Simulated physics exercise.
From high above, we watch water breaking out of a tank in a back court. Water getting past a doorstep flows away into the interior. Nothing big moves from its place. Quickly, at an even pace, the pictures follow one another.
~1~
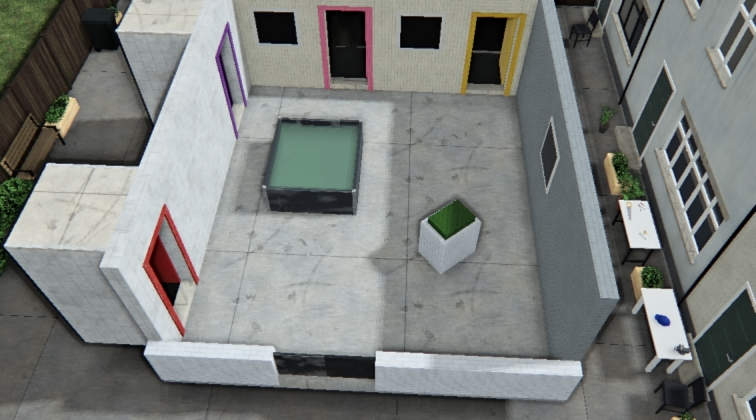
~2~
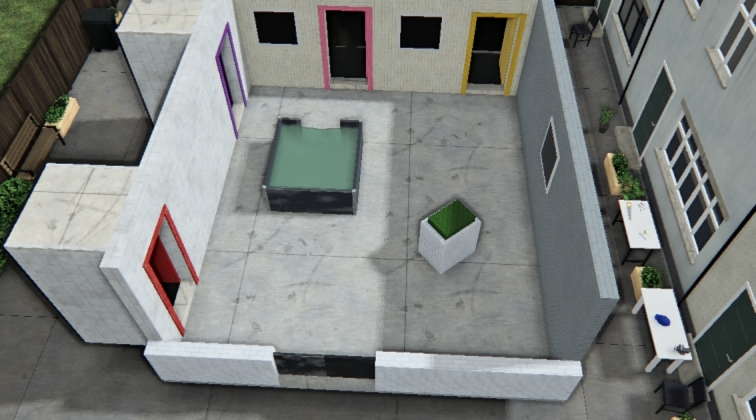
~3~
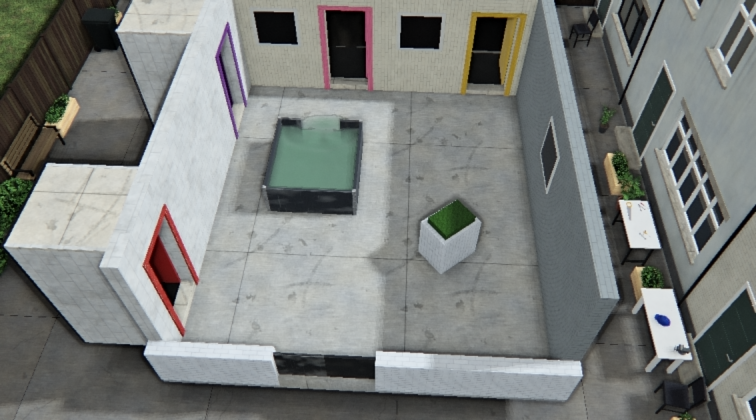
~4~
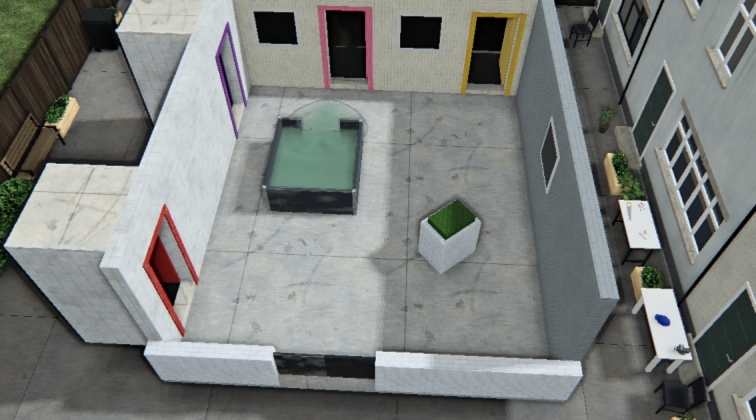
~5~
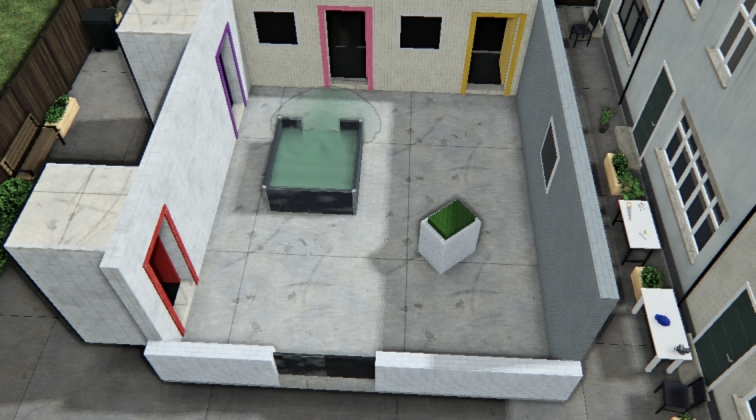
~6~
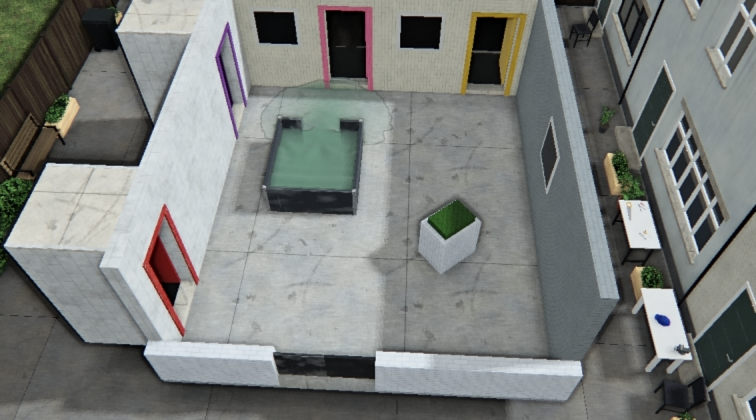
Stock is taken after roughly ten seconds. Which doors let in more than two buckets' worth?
Yellow door - no; pink door - yes; purple door - no; red door - no.
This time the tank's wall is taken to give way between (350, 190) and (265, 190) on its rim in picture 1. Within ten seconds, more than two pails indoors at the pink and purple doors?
The pink door remains within the limit and the purple door remains within the limit.
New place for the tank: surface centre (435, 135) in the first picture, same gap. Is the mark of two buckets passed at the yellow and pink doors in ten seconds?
The yellow door tops the mark and the pink door falls short.
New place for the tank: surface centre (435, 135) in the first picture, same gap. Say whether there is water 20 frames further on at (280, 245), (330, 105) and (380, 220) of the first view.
In turn: Free of water, covered, dry.
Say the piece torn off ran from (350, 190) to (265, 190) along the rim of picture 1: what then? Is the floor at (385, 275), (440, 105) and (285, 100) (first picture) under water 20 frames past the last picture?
Taken in turn they're swamped, unwetted and unwetted.
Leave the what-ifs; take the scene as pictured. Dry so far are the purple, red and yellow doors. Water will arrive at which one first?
I'd go with the purple one.
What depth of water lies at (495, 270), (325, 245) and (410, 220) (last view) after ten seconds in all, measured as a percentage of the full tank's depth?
I'd put them at close to 4 per cent, then 2 per cent, then 4 per cent.
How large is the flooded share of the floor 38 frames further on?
Some 60 per cent.
A moment on, water covers 15 % of the floor; the yellow door not reached, the pink door over two buckets in, the purple door wet at the sill, nothing in, the red door not reached.
Next, water covers 20 % of the floor; the yellow door wet at the sill, nothing in, the pink door far over two buckets in, the purple door wet at the sill, nothing in, the red door not reached.
Then, water covers 35 % of the floor; the yellow door wet at the sill, nothing in, the pink door far over two buckets in, the purple door wet at the sill, nothing in, the red door not reached.
Later, water covers 60 % of the floor; the yellow door under two buckets in, the pink door far over two buckets in, the purple door under two buckets in, the red door wet at the sill, nothing in.
In the end, water covers 90 % of the floor; the yellow door under two buckets in, the pink door far over two buckets in, the purple door under two buckets in, the red door wet at the sill, nothing in.
